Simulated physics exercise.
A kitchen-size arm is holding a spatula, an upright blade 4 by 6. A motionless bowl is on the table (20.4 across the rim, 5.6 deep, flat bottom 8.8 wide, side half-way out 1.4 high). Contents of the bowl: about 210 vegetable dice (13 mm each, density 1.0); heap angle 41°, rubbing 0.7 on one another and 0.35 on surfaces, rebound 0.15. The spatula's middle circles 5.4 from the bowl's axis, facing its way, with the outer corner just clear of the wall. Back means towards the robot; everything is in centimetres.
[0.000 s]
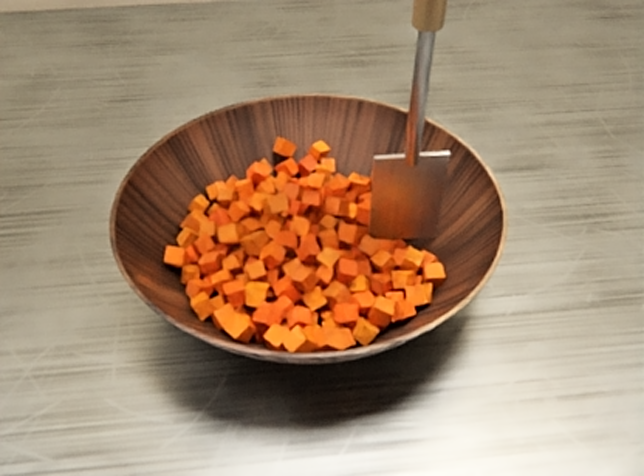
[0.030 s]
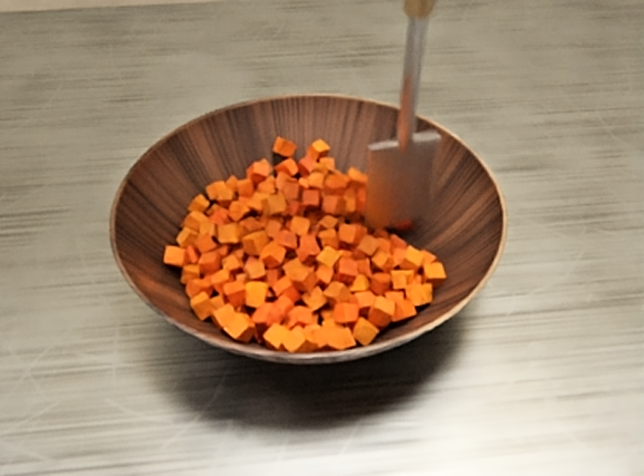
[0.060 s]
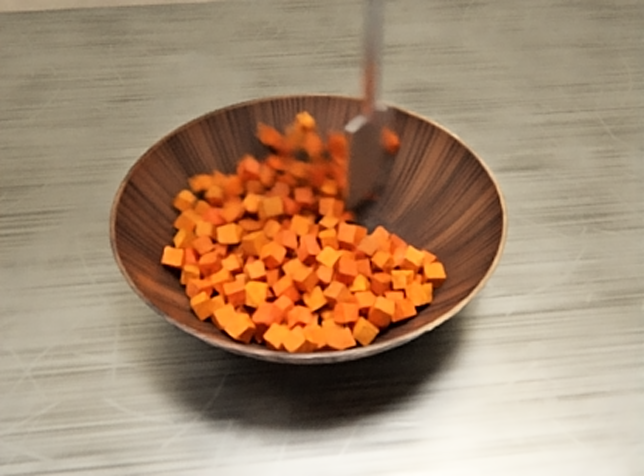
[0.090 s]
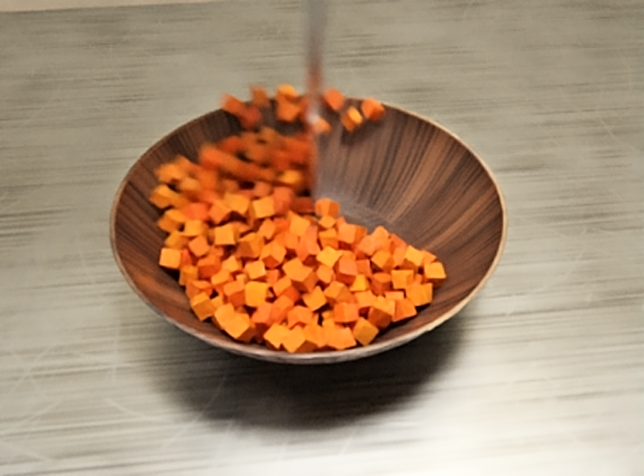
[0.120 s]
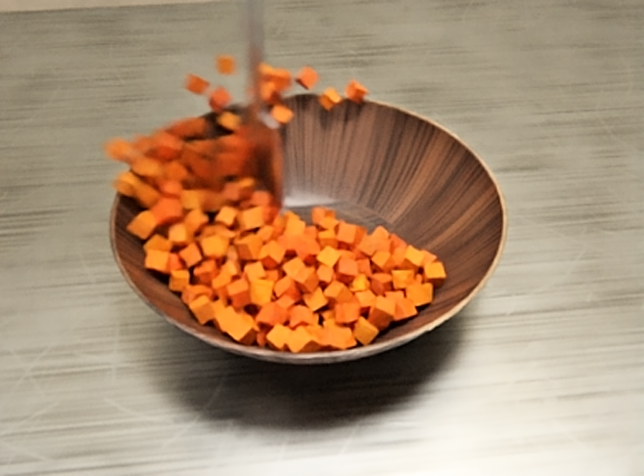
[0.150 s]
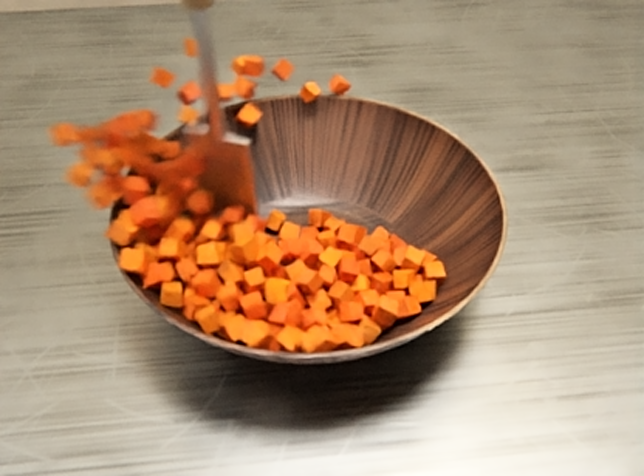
A spatula sweeping leftward around the back of a wooden bowl, pushing orange vegetable cubes up and flinging some over the rim.
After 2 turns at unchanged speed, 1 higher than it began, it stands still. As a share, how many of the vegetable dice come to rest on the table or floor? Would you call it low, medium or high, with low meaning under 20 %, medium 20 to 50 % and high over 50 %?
I would call it high, over 50 %.
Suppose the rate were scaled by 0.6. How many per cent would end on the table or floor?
It would come to around 35 percent.
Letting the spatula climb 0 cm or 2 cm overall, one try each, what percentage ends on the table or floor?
Near 65 in a hundred, then near 50 in a hundred.
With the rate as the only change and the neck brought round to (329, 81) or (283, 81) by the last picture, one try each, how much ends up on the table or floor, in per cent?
Some 35 and 40 %.
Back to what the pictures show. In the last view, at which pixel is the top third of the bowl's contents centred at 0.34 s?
I'd put its middle near (443, 162).
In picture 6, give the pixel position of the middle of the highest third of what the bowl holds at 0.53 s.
It is centred roughly at (258, 241).
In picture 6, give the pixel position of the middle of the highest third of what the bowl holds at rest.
I'd put it at about (310, 264).
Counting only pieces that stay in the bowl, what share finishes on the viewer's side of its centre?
Roughly 55 per cent.
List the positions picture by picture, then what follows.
Spatula neck at (415, 130), 0° round; upper third of the load around (300, 233), from x 175 to 430, top at y 150; 212 in the bowl, in the first picture.
Spatula neck at (407, 116), 13° round; upper third of the load around (300, 231), from x 175 to 430, top at y 150, in the second picture.
Spatula neck at (370, 90), 46° round; upper third of the load around (298, 208), from x 175 to 430, top at y 125, in the third picture.
Spatula neck at (315, 79), 81° round; upper third of the load around (266, 188), from x 165 to 430, top at y 95, in the fourth picture.
Spatula neck at (258, 86), 115° round; upper third of the load around (200, 175), from x 120 to 430, top at y 65; 209 in the bowl, 3 in flight or on the tool, in the fifth picture.
Spatula neck at (213, 109), 150° round; upper third of the load around (165, 179), from x 65 to 435, top at y 50; 195 in the bowl, 17 in flight or on the tool, in the sixth picture.
By 0.34 s, 9° round, highest piece 12 above the table; 112 in the bowl, 41 on the table or floor, 59 in flight or on the tool.
By 0.53 s, 228° round, highest piece 6 above the table; 122 on the table or floor, 79 in the bowl, 11 in flight or on the tool.
By 0.82 s, 0° round, highest piece 2 above the table; 133 on the table or floor, 79 in the bowl.
By 1.52 s, 0° round, highest piece 2 above the table; 133 on the table or floor, 79 in the bowl.
Final count, 133 on the table or floor, 79 in the bowl. That is 63 % on the table or floor.
